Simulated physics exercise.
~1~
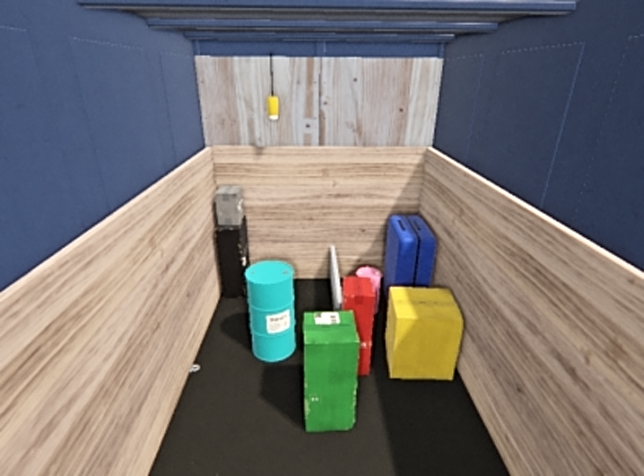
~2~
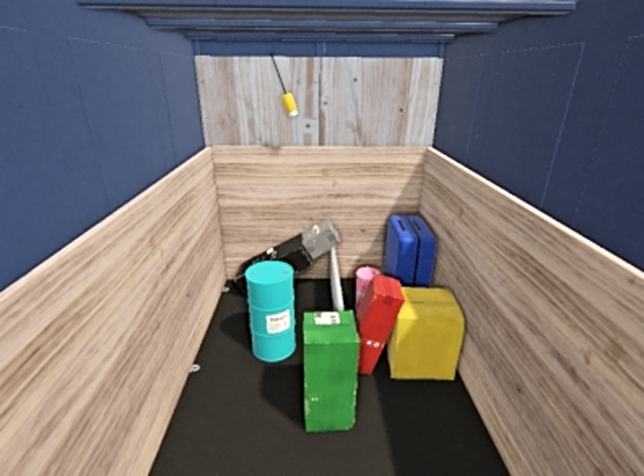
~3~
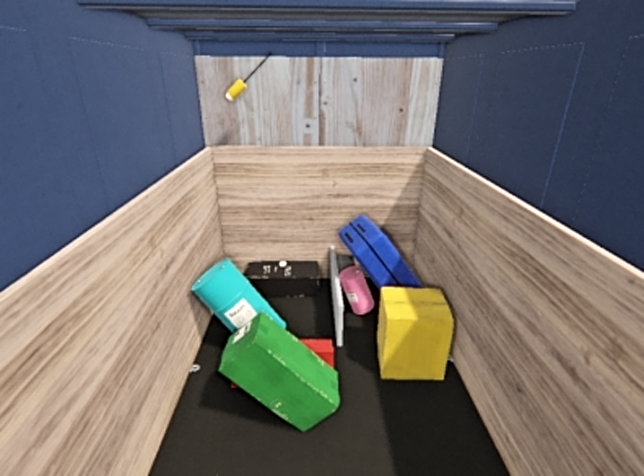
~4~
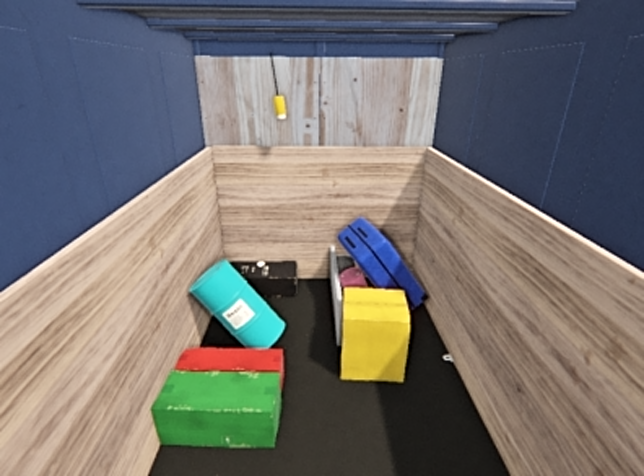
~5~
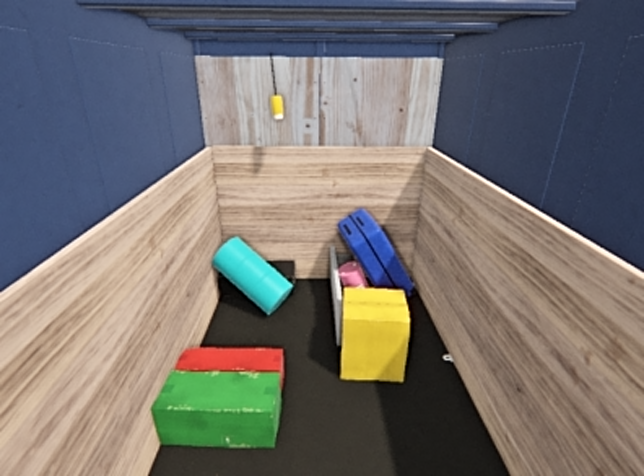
Boxes tip and slide leftward in the van's load bay, ending toppled beside a fallen drum.
